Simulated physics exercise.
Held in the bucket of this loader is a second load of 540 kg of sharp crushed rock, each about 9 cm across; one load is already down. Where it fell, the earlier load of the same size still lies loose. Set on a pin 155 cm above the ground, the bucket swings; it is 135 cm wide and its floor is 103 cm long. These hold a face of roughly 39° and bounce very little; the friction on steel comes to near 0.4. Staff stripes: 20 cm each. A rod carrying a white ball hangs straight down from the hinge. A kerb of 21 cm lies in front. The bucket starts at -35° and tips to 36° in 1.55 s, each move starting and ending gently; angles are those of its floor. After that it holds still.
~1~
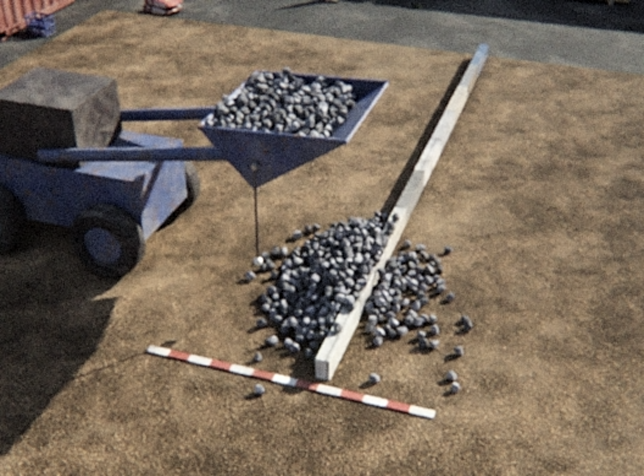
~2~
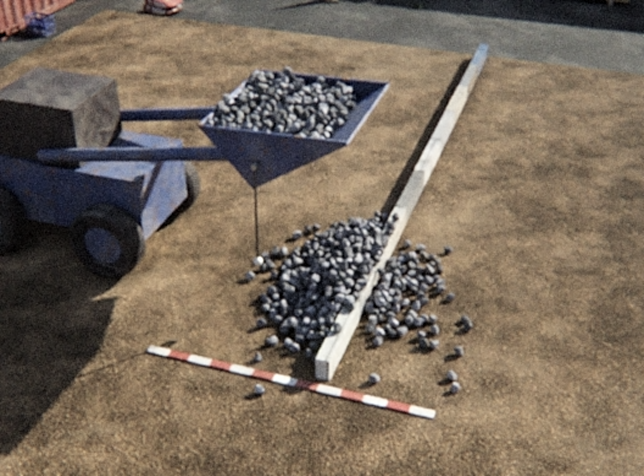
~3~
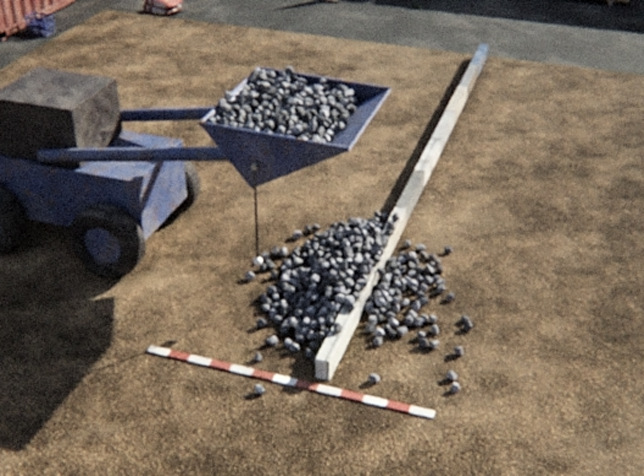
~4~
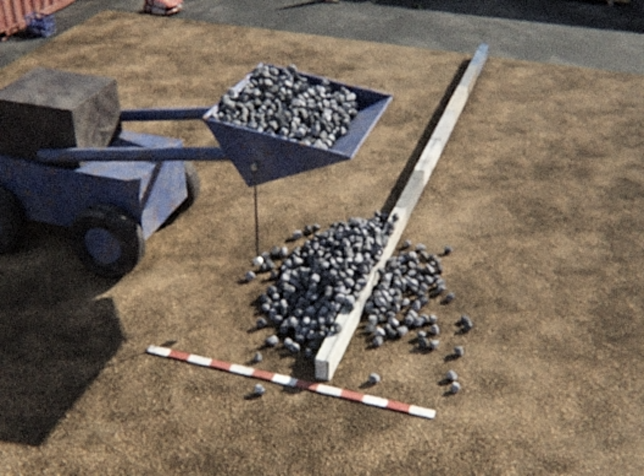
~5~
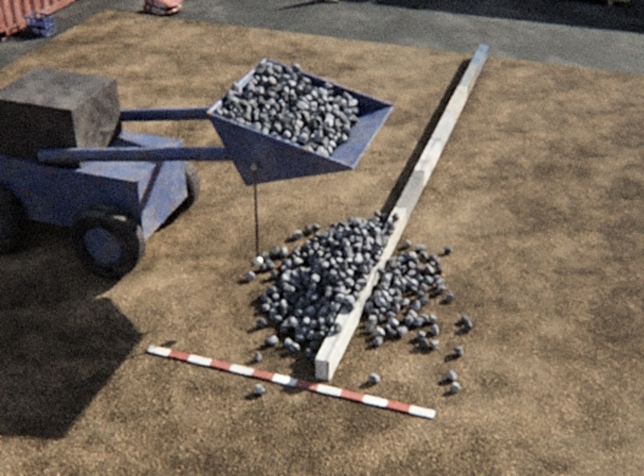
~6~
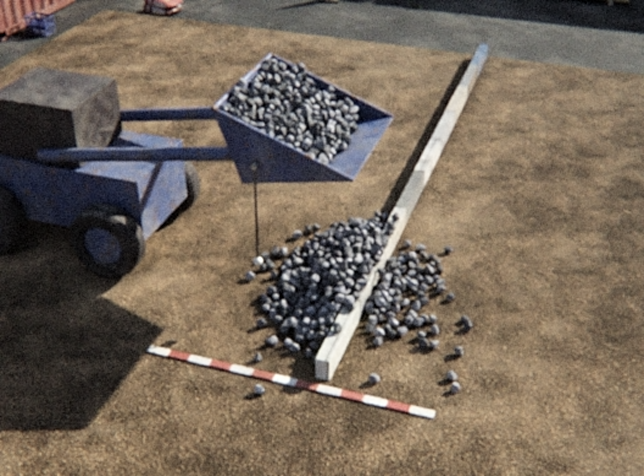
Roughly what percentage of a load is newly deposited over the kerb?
Around 93 per cent of a load is newly deposited there.
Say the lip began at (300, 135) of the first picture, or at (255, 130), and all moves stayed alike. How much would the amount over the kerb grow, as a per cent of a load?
The first position would add some 30 per cent, the second some 0.
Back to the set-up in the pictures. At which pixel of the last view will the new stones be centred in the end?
I'd point to about (409, 283).
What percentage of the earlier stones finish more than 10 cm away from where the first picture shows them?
10 %.
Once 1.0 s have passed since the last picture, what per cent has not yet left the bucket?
It still holds about 75 per cent.
Then, 0.6 s after the last picture the floor is at 25°; in per cent of one load, 100 in the bucket, 85 on this side of the kerb, 15 over the kerb; the foremost stones are at (452, 340).
Then, 1.0 s after the last picture the floor is at 36°; in per cent of one load, 73 in the bucket, 109 on this side of the kerb, 19 over the kerb; the foremost stones are at (452, 340).
Then, 1.4 s after the last picture the floor is at 36°; in per cent of one load, 30 in the bucket, 112 on this side of the kerb, 59 over the kerb; the foremost stones are at (453, 338).
Then, 4.2 s after the last picture the floor is at 36°; in per cent of one load, 0 in the bucket, 92 on this side of the kerb, 109 over the kerb; the foremost stones are at (532, 298). Net gain over the kerb, 93.
